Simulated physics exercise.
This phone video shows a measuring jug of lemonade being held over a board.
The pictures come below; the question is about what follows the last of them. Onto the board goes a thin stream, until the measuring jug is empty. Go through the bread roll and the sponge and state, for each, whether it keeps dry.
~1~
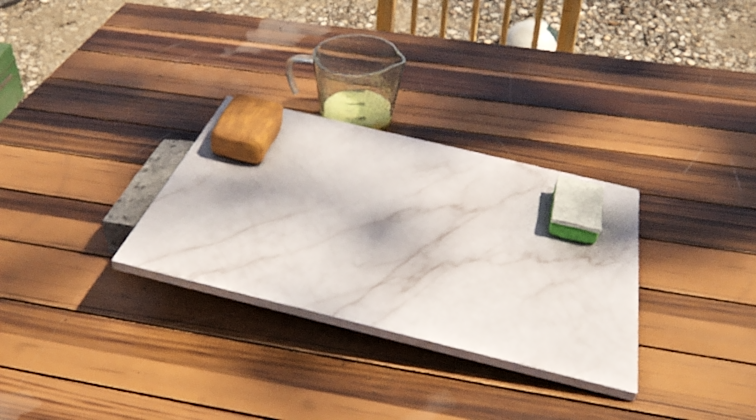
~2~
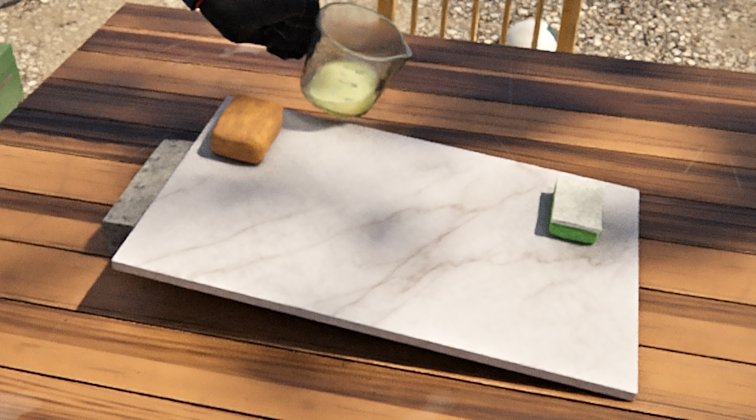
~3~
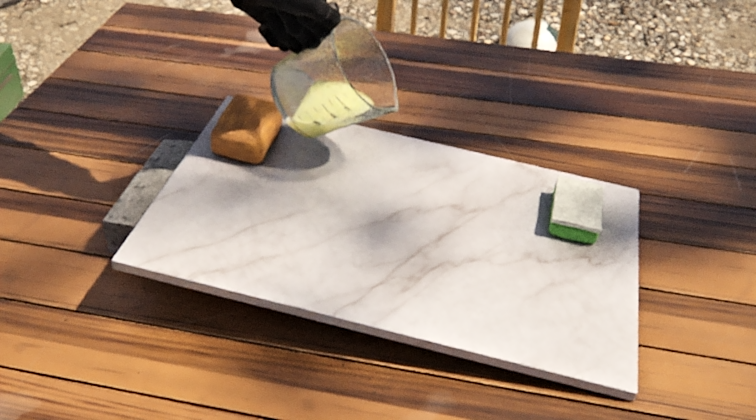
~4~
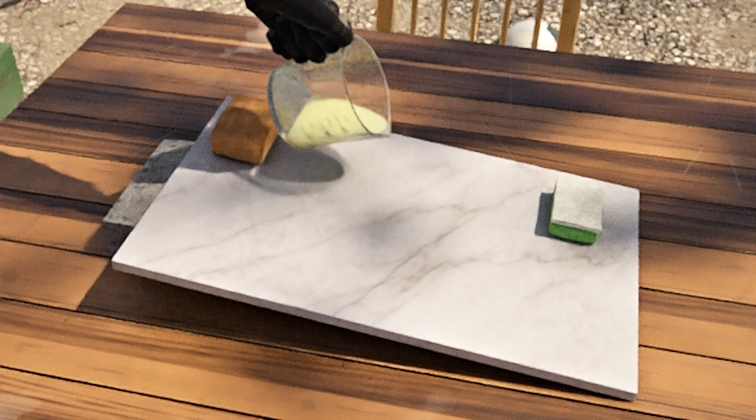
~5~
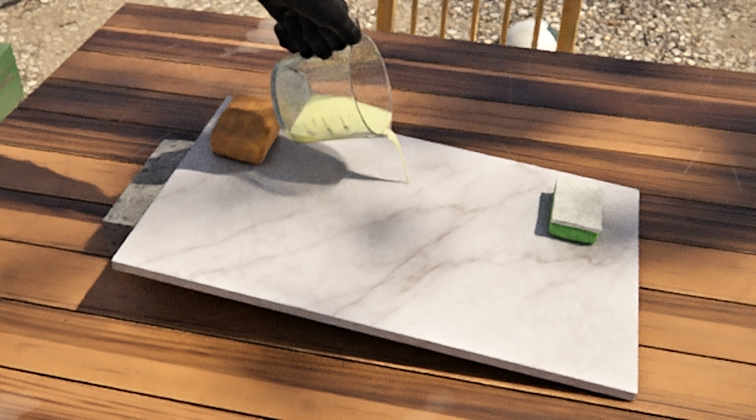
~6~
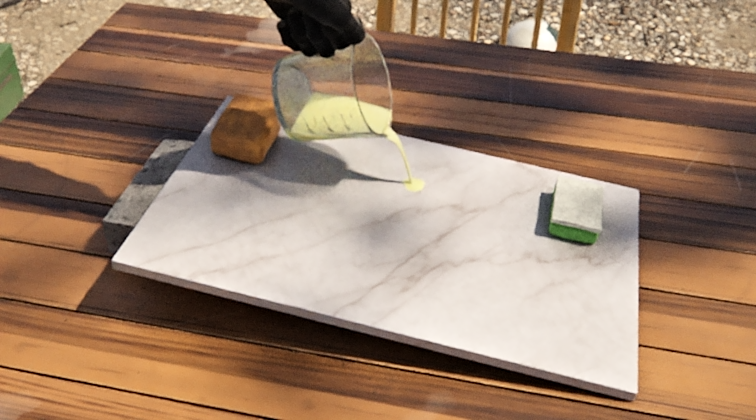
Bread roll - keeps dry; sponge - gets wet.
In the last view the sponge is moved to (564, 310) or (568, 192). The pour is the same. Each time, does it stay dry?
Try 1 - it is not hit; try 2 - it gets hit.
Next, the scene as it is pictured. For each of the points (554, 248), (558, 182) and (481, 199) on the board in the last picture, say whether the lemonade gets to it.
The first spot ends up inside the spill, the second inside the spill, and the third inside the spill.
Soon after, it runs down to the right; the bread roll is dry; the sponge is wet.
Later, it runs down to the right and off the end; the bread roll is dry; the sponge is wet.
In the end, it runs down to the right and off the end; the bread roll is dry; the sponge is wet.
